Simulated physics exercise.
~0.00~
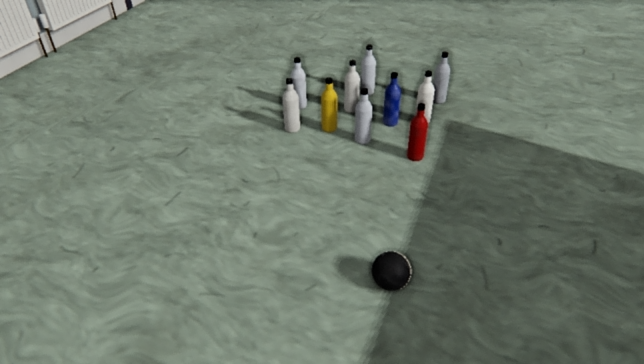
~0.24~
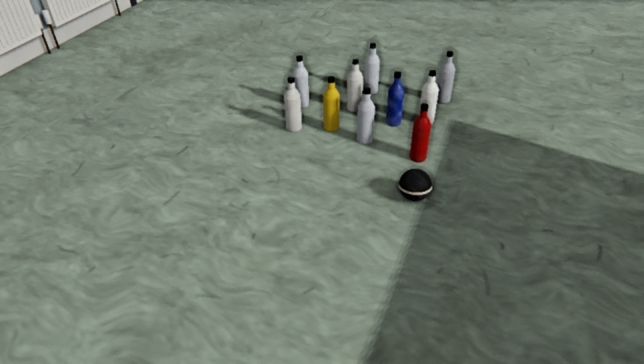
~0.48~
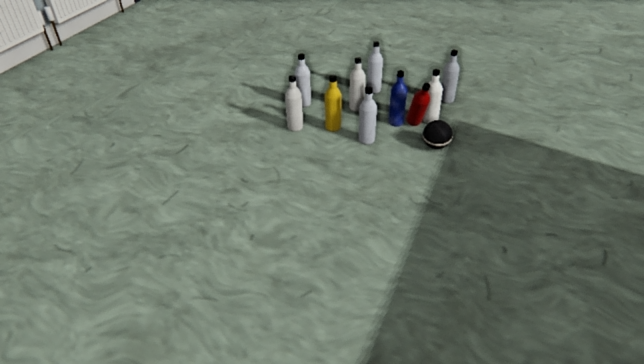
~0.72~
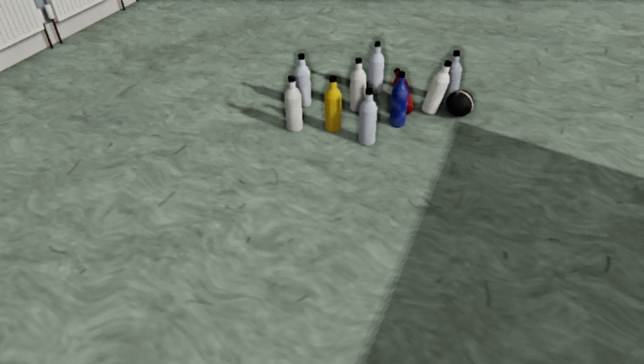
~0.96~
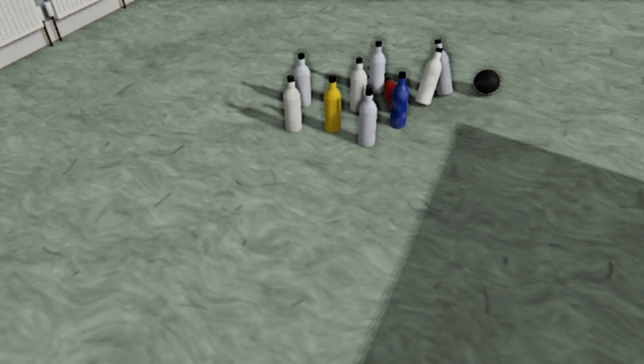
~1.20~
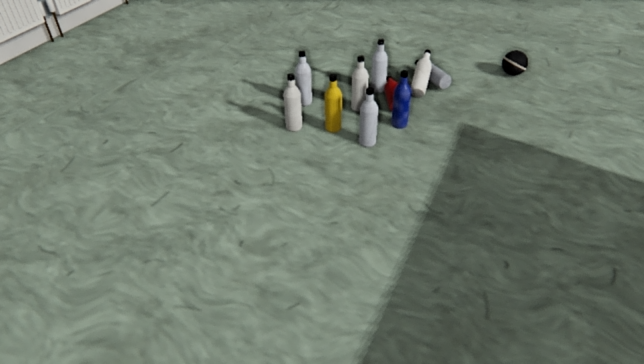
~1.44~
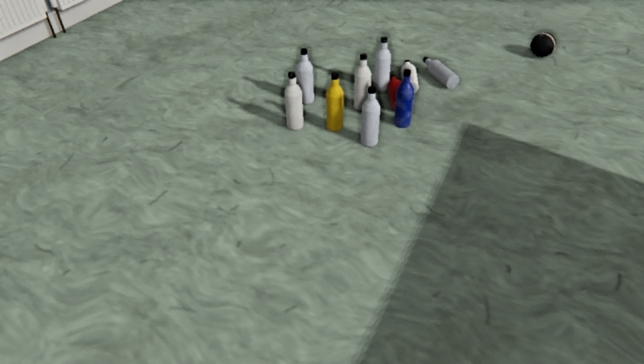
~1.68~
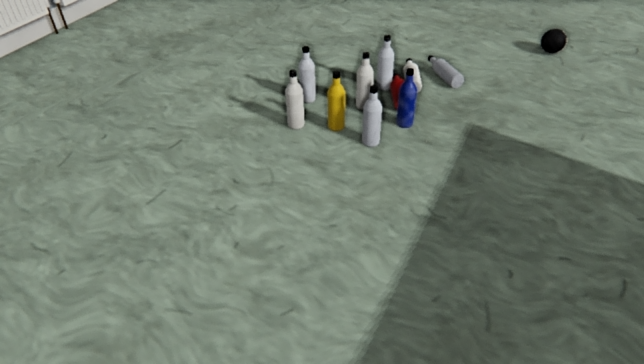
A pale green, streaky floor with a darker patch at the lower right and white panelling in the top left corner is seen from above at an angle. Ten capped bottles stand in rough rows, mostly white and grey, with one yellow, one blue and one red at the near right. A black ball rolls away from the viewer and knocks the red bottle over. It runs on along the right side, and a white bottle and a grey one behind also topple. The ball rolls off toward the upper right, leaving three bottles down and the yellow and blue ones standing.
